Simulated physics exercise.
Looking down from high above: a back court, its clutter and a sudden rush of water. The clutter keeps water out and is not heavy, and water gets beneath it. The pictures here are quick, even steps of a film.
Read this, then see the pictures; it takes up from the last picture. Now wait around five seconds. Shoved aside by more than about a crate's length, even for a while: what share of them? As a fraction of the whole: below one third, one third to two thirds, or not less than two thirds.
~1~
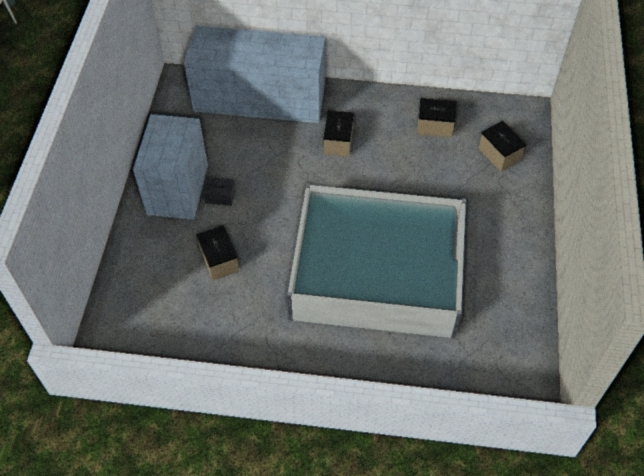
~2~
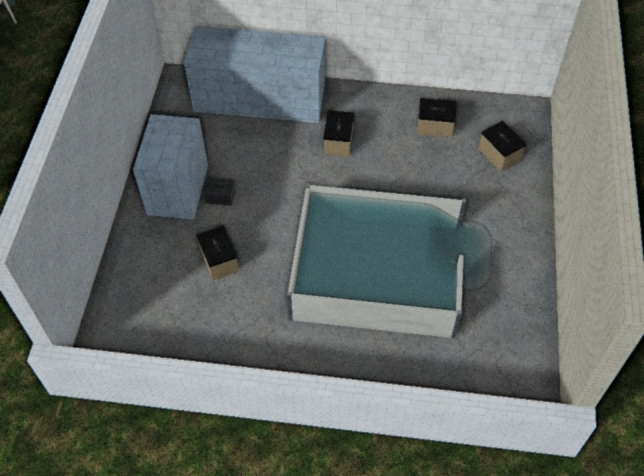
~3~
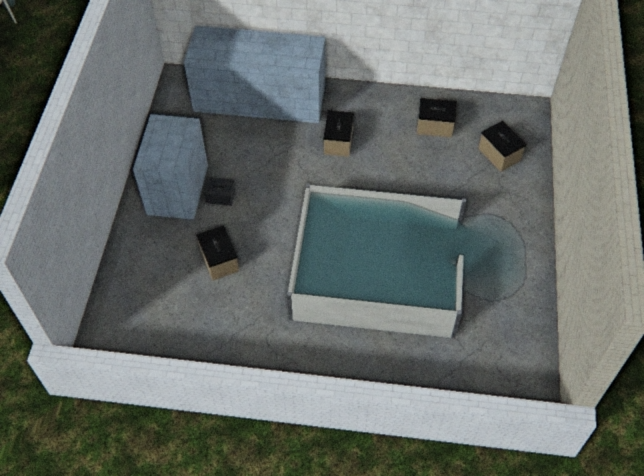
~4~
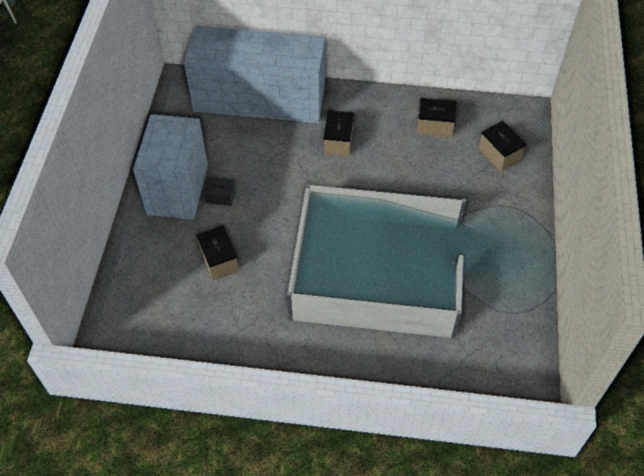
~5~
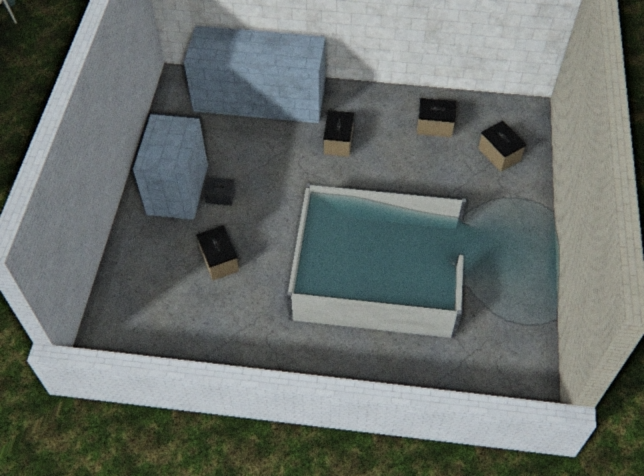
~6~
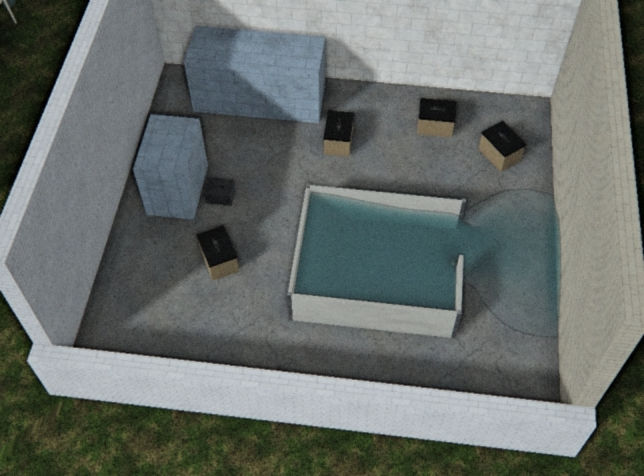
The result is a share beneath one third.
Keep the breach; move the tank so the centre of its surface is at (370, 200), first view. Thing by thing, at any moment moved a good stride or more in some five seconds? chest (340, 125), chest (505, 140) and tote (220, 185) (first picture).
Not far, Far enough, Not far.
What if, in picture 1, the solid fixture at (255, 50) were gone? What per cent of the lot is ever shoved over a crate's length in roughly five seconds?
It works out to 0 %.
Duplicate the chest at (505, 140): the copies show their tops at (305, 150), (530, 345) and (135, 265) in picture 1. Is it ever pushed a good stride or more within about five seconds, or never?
Each in turn: Stays in place, pushed clear, stays in place.
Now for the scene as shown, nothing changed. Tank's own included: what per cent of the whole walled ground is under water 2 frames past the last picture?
Something like 20 in a hundred.
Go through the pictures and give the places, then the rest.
The first picture shows a chest at (339, 125), on the bottom; a chest at (438, 109), on the bottom; 0 of 5 have shifted.
The second picture shows a chest at (339, 125) rests on the ground; a chest at (438, 109), on the bottom; 0 of 5 have shifted.
The third picture shows a chest at (339, 125), on the bottom; a chest at (438, 109), on the bottom; 0 of 5 have shifted.
The fourth picture shows a chest at (339, 125), on the bottom; a chest at (438, 109), on the bottom; 0 of 5 have shifted.
The fifth picture shows a chest at (339, 125) rests on the ground; a chest at (438, 109), on the bottom; 0 of 5 have shifted.
The sixth picture shows a chest at (339, 125) rests on the ground; a chest at (438, 109), on the bottom; 0 of 5 have shifted.
A moment on, 0 of 5 are well off their spots; 0 afloat.
Next, 0 of 5 are well off their spots; 0 afloat.
Later, 0 of 5 are well off their spots; 0 afloat.
In the end, 0 of 5 are well off their spots, and 0 have been at some point; 0 afloat.
